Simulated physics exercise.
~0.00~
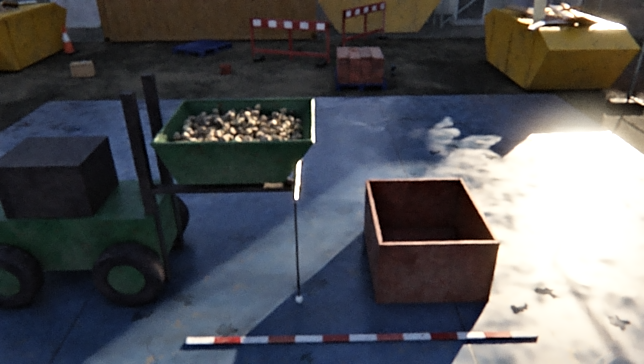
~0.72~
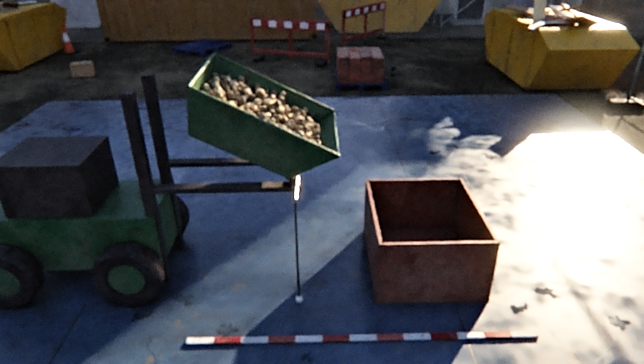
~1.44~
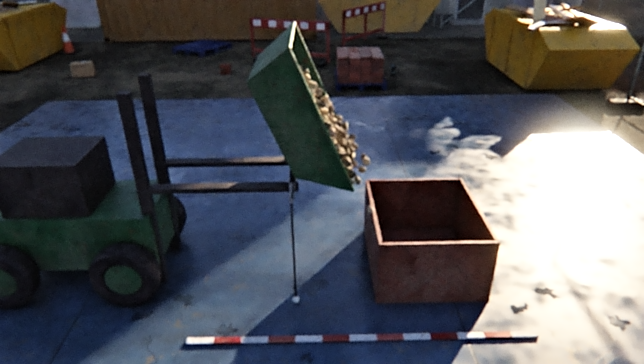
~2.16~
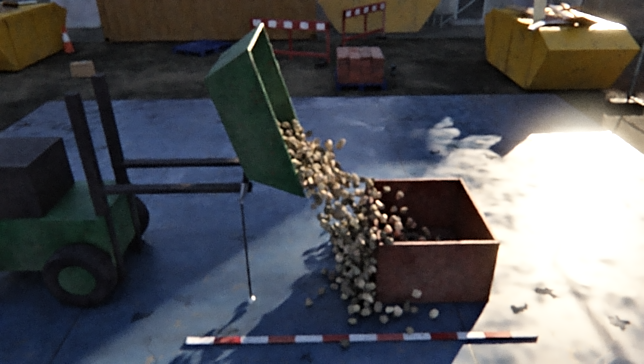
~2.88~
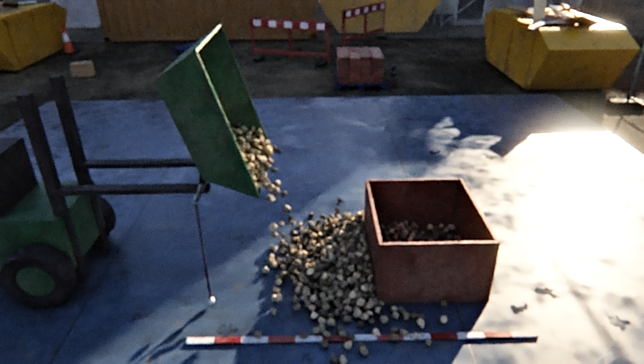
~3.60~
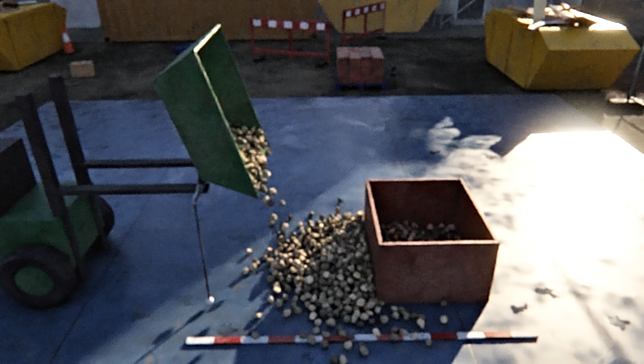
Forklift tipping crushed rock from a green skip while backing left, spilling most short of the rusty bin, some stones staying inside the skip.
